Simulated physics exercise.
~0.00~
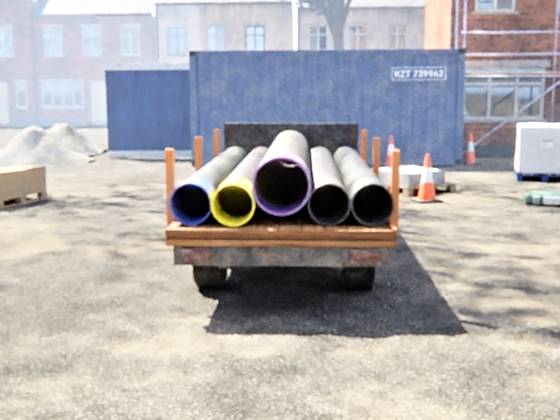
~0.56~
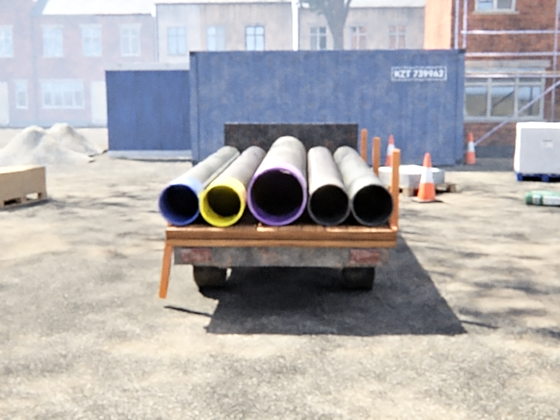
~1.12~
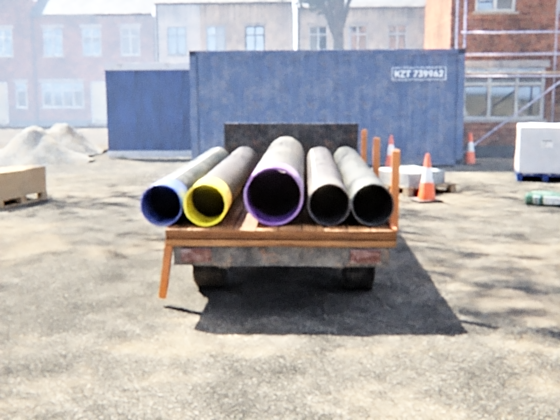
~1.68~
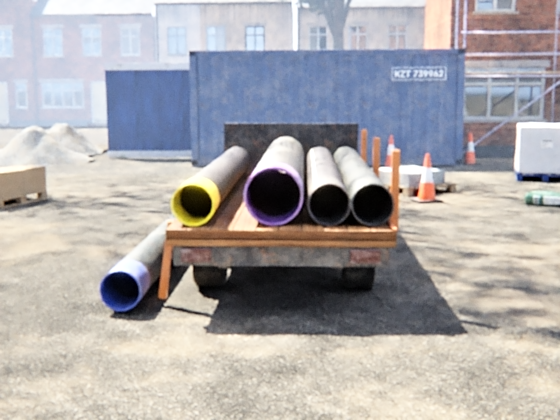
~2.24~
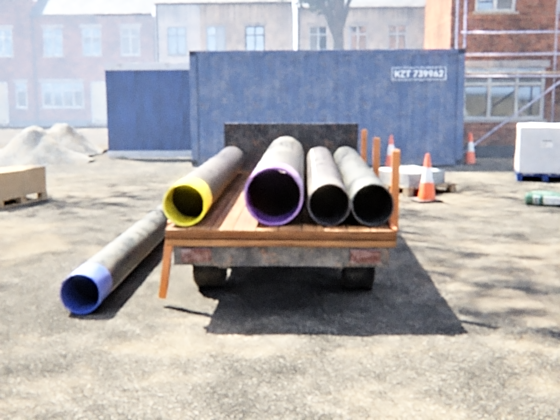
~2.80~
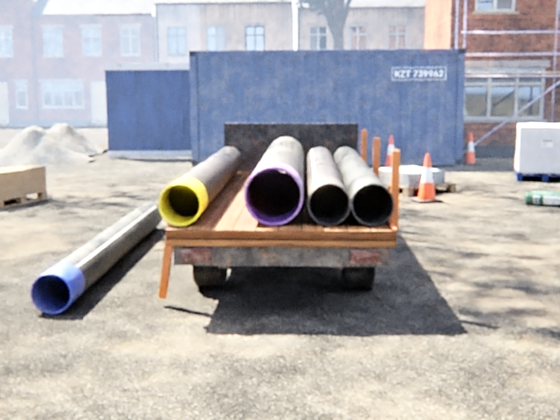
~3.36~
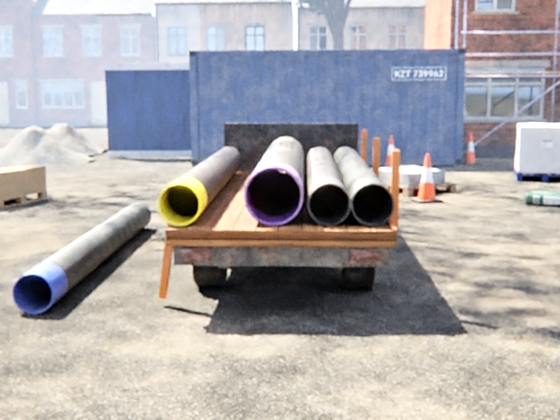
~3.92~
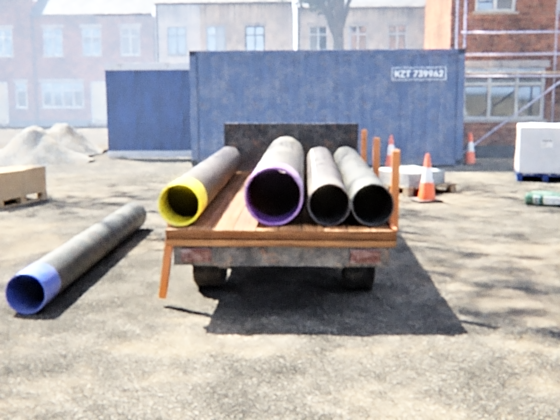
To begin with, five large pipes lie side by side on a low, flat trailer, held between upright posts, with blue, yellow and purple rims on three of them. The posts on the left side swing down, and the blue and yellow pipes start rolling left while the purple one settles slightly lower. The blue pipe drops off the left edge onto the ground and rolls farther away. The yellow pipe creeps toward the edge but stops on the deck. At the end, the blue pipe lies on the ground to the left, and the other four remain aboard.
